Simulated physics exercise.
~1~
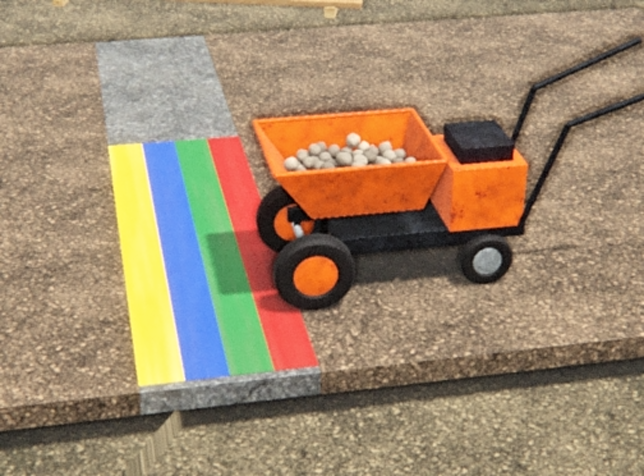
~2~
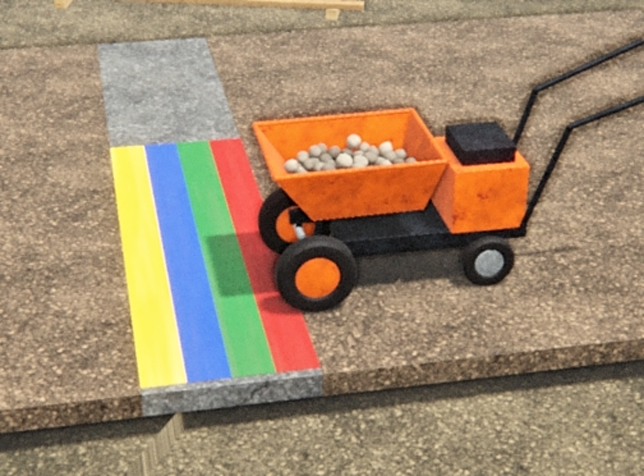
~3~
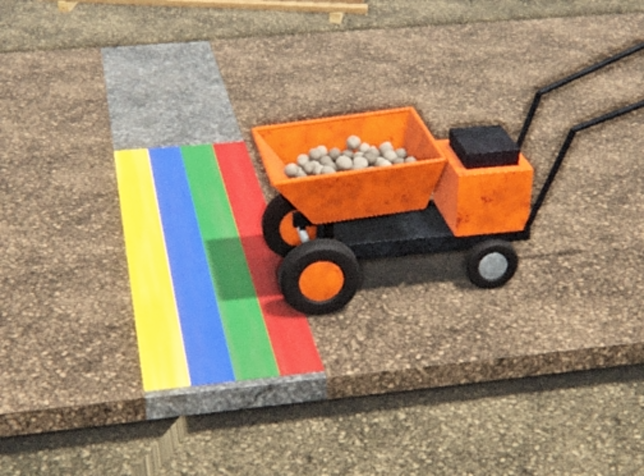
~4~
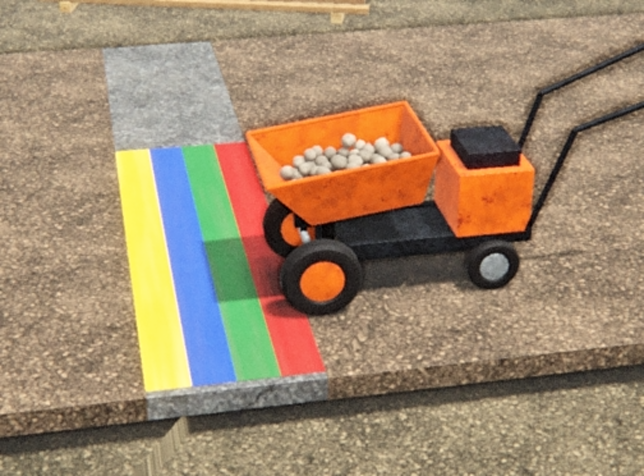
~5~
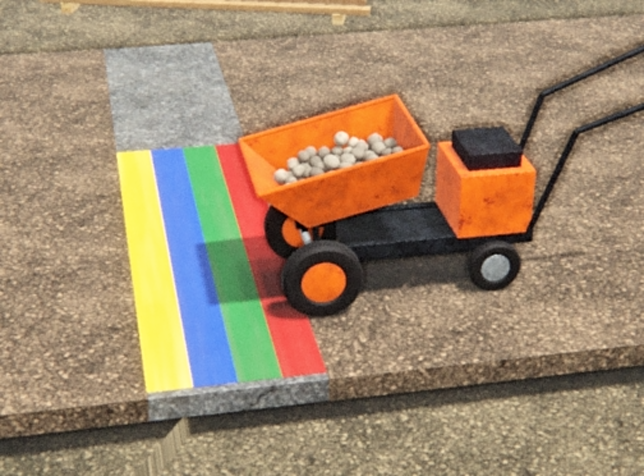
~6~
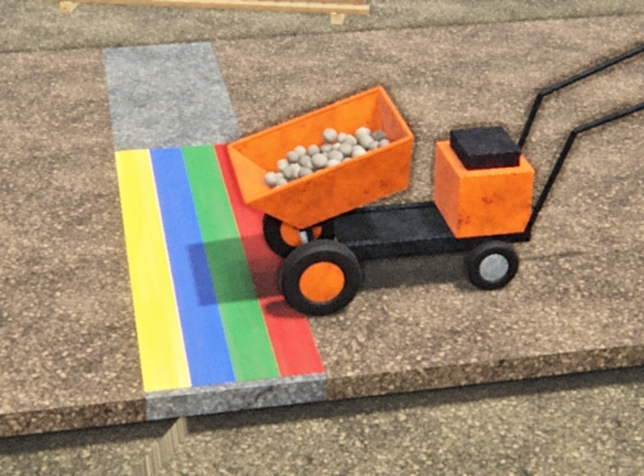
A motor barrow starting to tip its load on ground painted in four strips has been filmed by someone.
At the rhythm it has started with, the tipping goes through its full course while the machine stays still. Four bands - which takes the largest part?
Largest part: The yellow band.
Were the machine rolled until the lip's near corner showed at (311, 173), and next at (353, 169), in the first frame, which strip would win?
The blue one first, the strip in green second.
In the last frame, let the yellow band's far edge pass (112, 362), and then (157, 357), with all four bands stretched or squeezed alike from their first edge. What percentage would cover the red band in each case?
Shares in turn: 0 %; 0 %.
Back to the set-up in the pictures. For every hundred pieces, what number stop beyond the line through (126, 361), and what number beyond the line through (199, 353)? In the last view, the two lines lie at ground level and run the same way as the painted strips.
First 10 in a hundred, second 80 in a hundred.
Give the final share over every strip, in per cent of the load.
In per cent, red strip 0, green strip 5, blue strip 30 and yellow strip 40.
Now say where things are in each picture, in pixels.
The first frame shows lip of the skip (275, 176), level; top of the load (360, 161), river pebbles; red strip (286, 334); green strip (243, 338); blue strip (200, 343); yellow strip (156, 347).
The second frame shows lip of the skip (275, 179), level; top of the load (360, 162).
The third frame shows lip of the skip (274, 184), tipped barely; top of the load (369, 159).
The fourth frame shows lip of the skip (267, 188), tipped a little; top of the load (380, 165).
The fifth frame shows lip of the skip (259, 195), tipped a little; top of the load (372, 161).
The sixth frame shows lip of the skip (247, 202), tipped clearly; top of the load (371, 159); red strip (292, 340); green strip (249, 344); blue strip (206, 348); yellow strip (163, 353).
Just after the last frame, skip tipped steeply; every one in the skip.
A moment on, skip tipped steeply; the larger part in the skip; about a tenth over the blue strip; about a tenth over the yellow strip.
Further on, skip tipped right over; roughly a quarter in the skip; just a few over the green strip; roughly a quarter over the blue strip; roughly a third over the yellow strip; roughly a quarter off the paint.
When it is over, skip tipped right over; just a few in the skip; not one over the red strip; just a few over the green strip; roughly a quarter over the blue strip; roughly a third over the yellow strip; roughly a quarter off the paint.
